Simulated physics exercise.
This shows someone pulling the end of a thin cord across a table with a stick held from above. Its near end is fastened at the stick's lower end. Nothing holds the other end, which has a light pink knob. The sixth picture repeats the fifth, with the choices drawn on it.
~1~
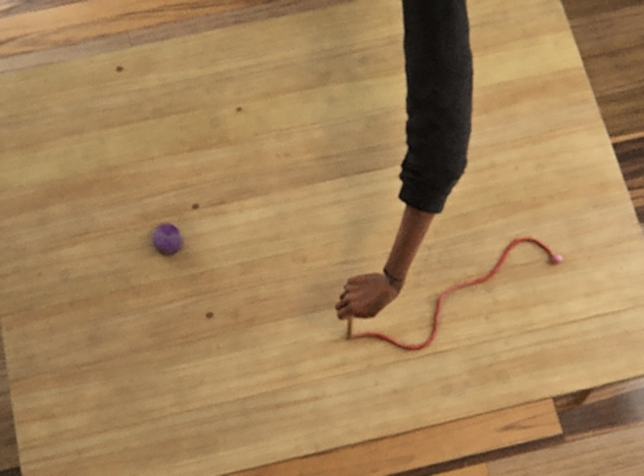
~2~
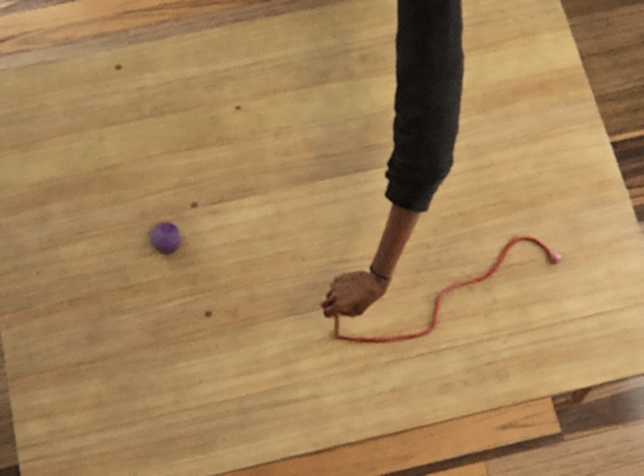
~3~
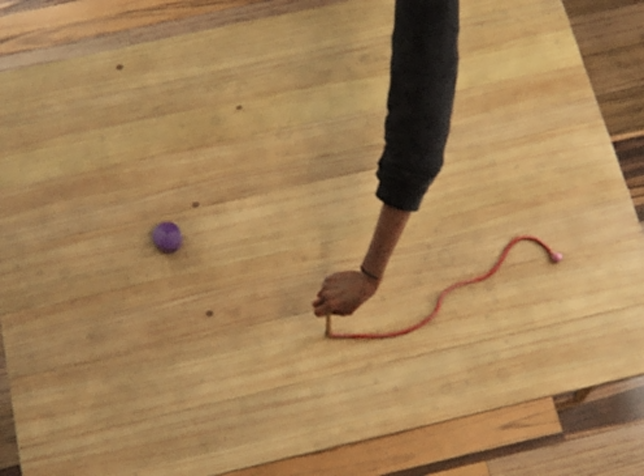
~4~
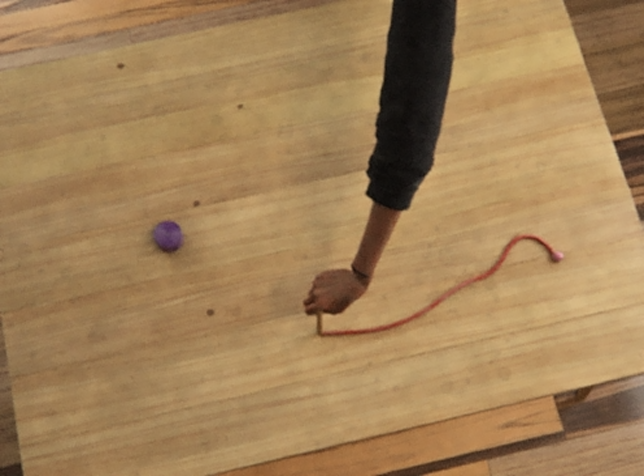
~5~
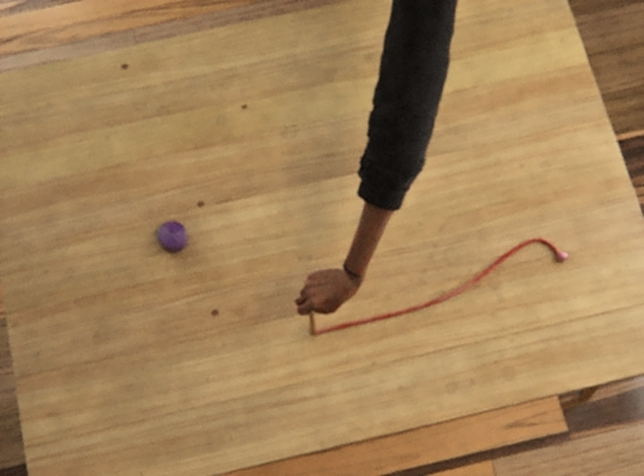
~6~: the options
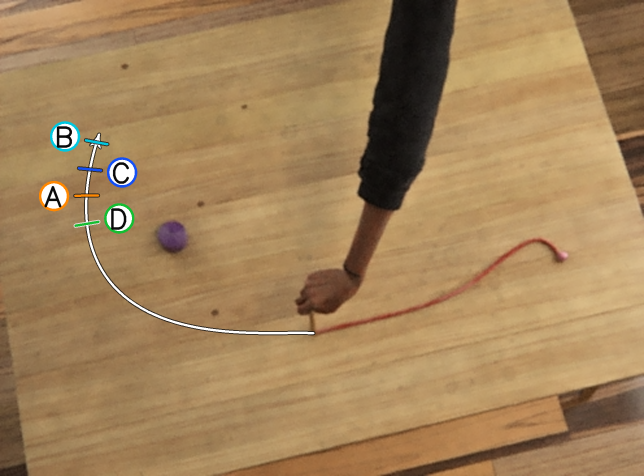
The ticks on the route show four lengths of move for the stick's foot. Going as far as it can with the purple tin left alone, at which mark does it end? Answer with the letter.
It should halt at A.
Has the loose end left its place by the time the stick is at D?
Yes.
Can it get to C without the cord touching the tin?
No.
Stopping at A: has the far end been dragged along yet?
Yes.
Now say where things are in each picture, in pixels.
The first frame shows free end (557, 259); purple tin (168, 240).
The second frame shows free end (556, 258); purple tin (167, 238).
The third frame shows free end (557, 257); purple tin (168, 238).
The fourth frame shows free end (558, 256); purple tin (169, 237).
The fifth frame shows free end (562, 256); purple tin (173, 237).
On the marked copy, A at (87, 196); B at (97, 142); C at (90, 169); D at (87, 224); the route from (313, 333) via (124, 296) to (99, 135).
With A. Early on, foot of the stick (201, 328), middle of the cord (344, 308), free end (478, 273).
Further on, foot of the stick (108, 279), middle of the cord (246, 304), free end (384, 295).
At the end, foot of the stick (87, 196), middle of the cord (194, 273), free end (327, 299); nothing has been touched.
As for the rest, B brings the cord against the tin; C brings the cord against the tin; D is safe but short.
